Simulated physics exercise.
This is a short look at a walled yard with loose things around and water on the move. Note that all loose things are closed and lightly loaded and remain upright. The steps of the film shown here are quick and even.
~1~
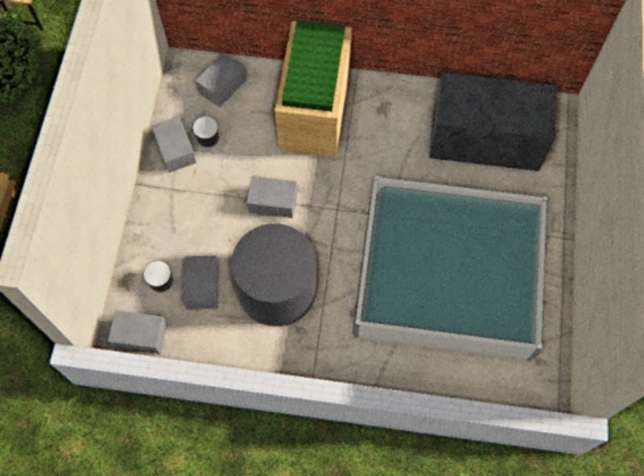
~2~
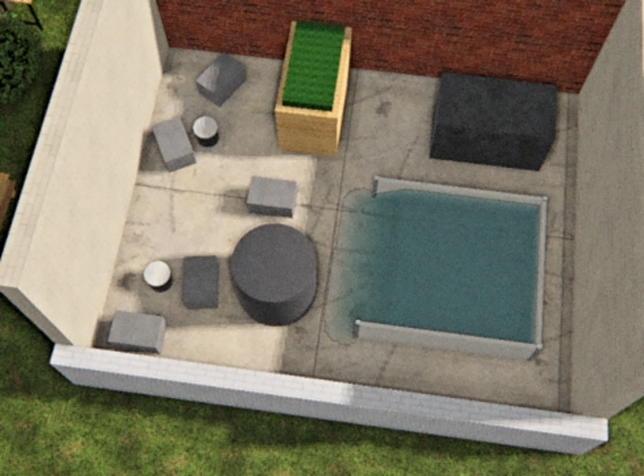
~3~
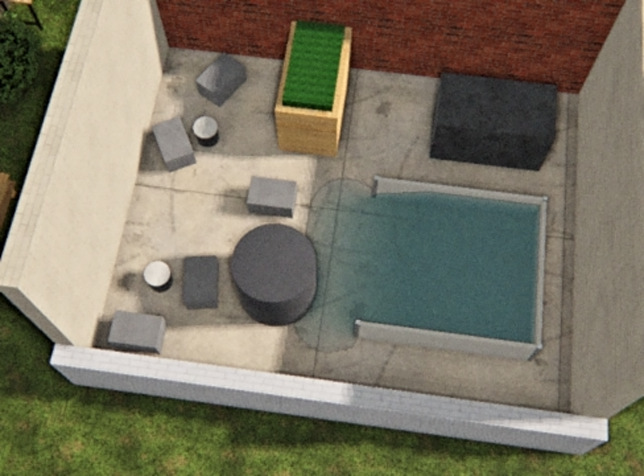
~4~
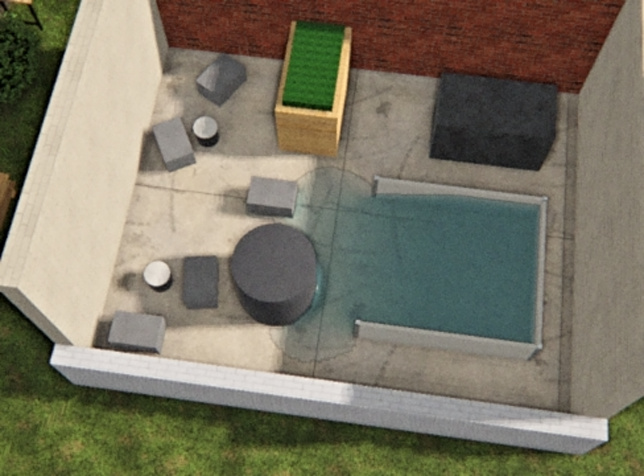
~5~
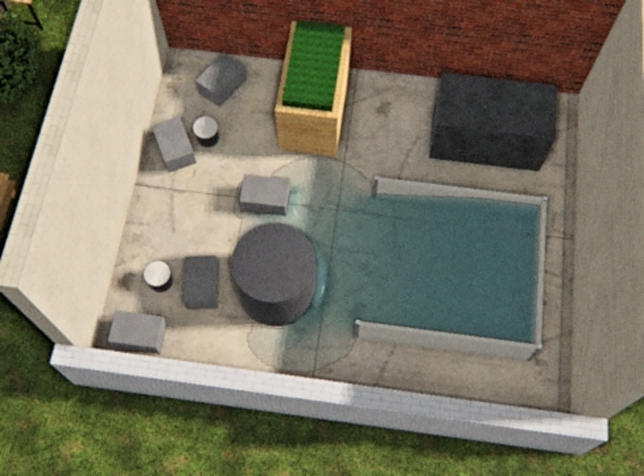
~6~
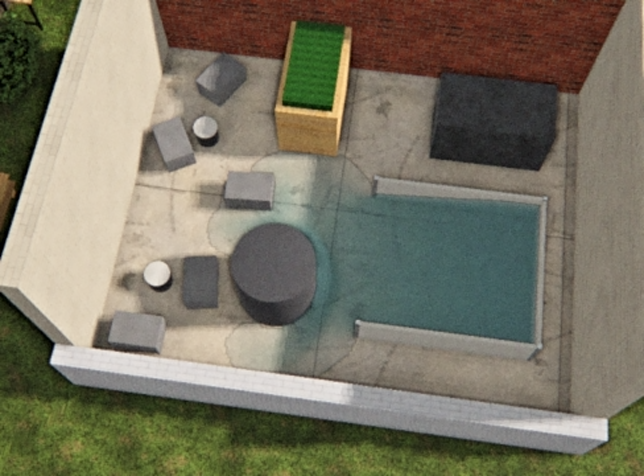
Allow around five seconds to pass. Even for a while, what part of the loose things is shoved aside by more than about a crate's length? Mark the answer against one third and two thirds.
Two thirds or more of them.
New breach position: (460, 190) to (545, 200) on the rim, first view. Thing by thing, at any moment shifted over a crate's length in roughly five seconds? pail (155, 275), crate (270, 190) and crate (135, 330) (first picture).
Each in turn, never travels that far, ends up that far off, never travels that far.
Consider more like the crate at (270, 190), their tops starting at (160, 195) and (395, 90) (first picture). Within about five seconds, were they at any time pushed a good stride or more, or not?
Result by item: Gets dislodged / stays where it is.
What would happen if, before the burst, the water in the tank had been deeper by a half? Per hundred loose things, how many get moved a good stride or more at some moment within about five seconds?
100 % or so.
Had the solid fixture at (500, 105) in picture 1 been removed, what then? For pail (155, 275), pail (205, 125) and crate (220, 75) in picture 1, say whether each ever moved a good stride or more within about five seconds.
No. 1 got relocated, no. 2 got relocated, no. 3 got relocated.
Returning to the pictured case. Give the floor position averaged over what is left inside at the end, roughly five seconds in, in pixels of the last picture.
(225, 188).
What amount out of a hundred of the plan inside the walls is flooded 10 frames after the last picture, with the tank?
About 60 in a hundred.
A moment on, 1 of 7 are well off their spots; 0 afloat.
Next, 2 of 7 are well off their spots; 4 afloat.
Later, 3 of 7 are well off their spots; 7 afloat.
In the end, 6 of 7 are well off their spots, and 6 have been at some point; 7 afloat.
